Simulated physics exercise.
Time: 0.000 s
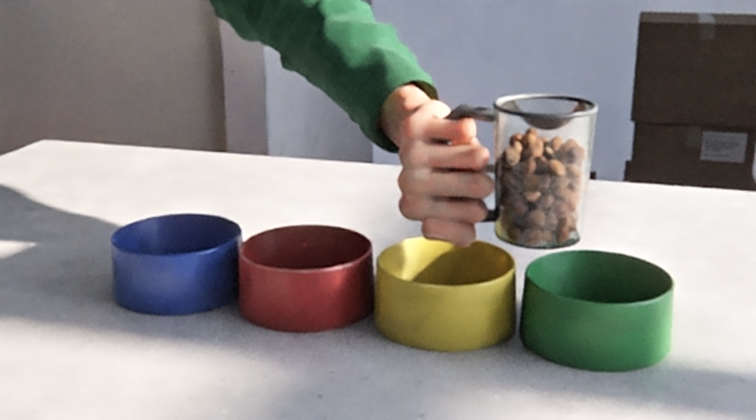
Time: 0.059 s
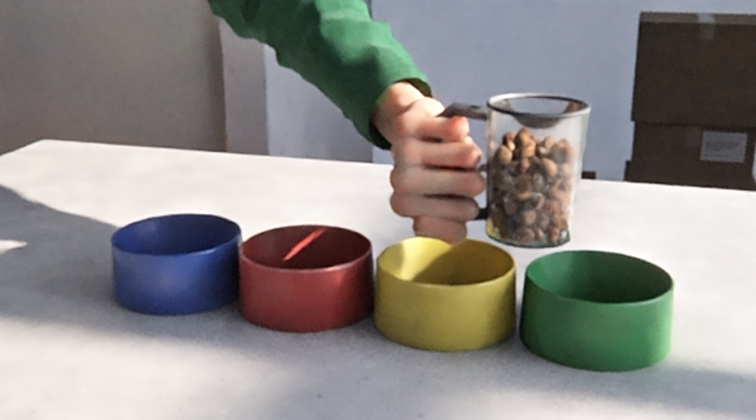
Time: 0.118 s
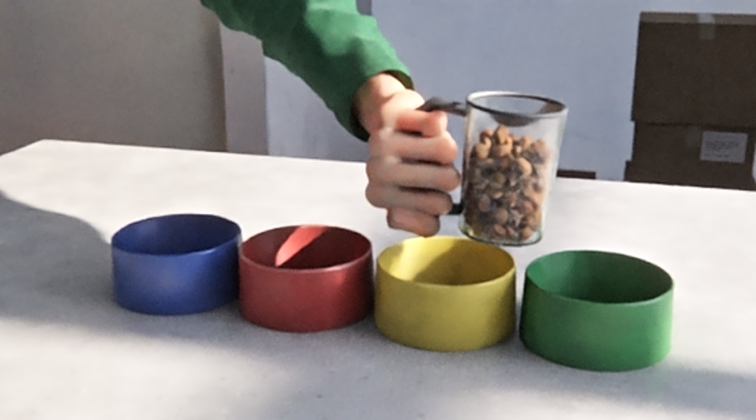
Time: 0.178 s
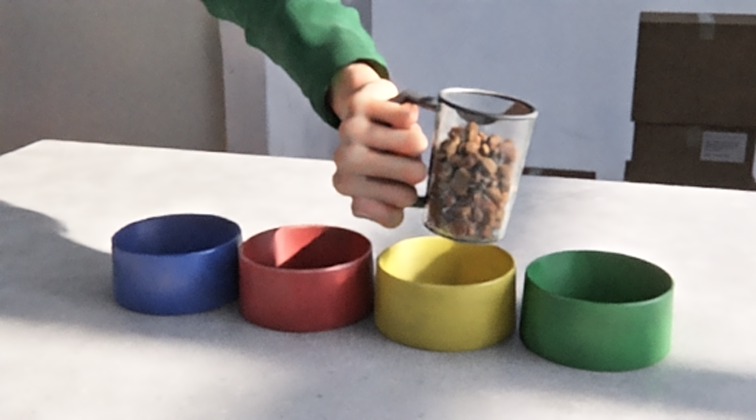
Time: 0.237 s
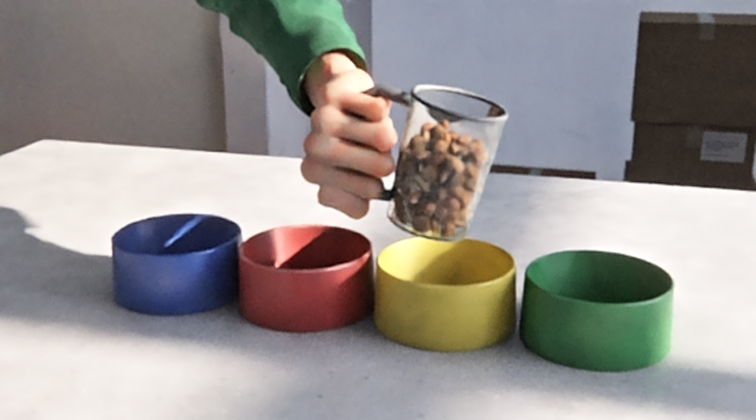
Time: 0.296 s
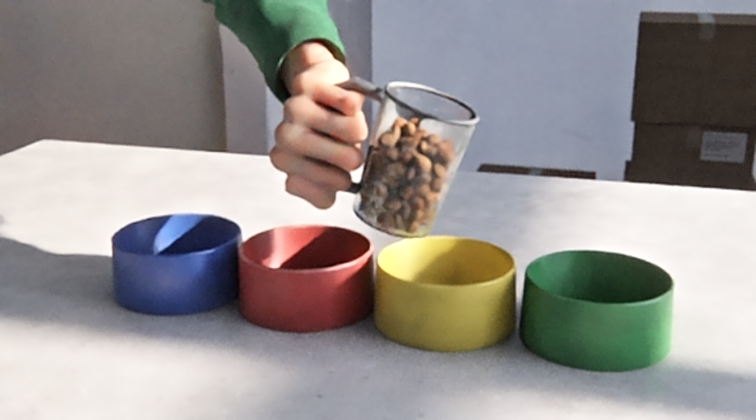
A hand in a green sleeve held a clear cup of brown kibble by its handle above four colored bowls, moving it left from near the green bowl past the yellow one while gradually tilting it.
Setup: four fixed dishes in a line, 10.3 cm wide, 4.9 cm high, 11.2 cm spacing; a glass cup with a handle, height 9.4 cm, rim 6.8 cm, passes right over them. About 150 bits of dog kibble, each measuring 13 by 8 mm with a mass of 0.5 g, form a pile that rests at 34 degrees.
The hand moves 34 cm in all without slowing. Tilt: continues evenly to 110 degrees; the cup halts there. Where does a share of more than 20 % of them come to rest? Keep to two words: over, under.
One by one: Red: Keeps a fifth or less, blue: Keeps more than a fifth, green: Keeps a fifth or less, yellow: Keeps a fifth or less, counter: Keeps a fifth or less.
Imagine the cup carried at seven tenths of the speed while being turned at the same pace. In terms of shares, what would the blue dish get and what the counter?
Blue: 100; counter: 0.
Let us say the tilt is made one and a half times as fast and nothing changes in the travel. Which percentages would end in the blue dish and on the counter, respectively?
In that case you'd see blue at 90 and the counter at 0.
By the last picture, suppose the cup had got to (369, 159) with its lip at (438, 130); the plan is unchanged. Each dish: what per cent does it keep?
Per cent kept: Red 0; blue 100; green 0; yellow 0.
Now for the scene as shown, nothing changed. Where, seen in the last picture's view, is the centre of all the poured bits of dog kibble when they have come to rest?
When it all comes to rest, the middle is near (182, 269).
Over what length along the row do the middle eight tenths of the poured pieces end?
It spans about 6 centimetres along the dishes.
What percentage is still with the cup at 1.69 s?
About 65 percent of the load.
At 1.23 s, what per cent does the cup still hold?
My estimate is about 100 per cent.
After 0.86 s, tilt 62 degrees; cup holds 100 %.
After 1.23 s, tilt 91 degrees; cup holds 100 %.
After 1.69 s, tilt 110 degrees; cup holds 65 %, blue 35 %.
In the end, at 3.7 s, red 0 %, blue 95 %, green 0 %, yellow 0 %, counter 0 %, cup 5 %.
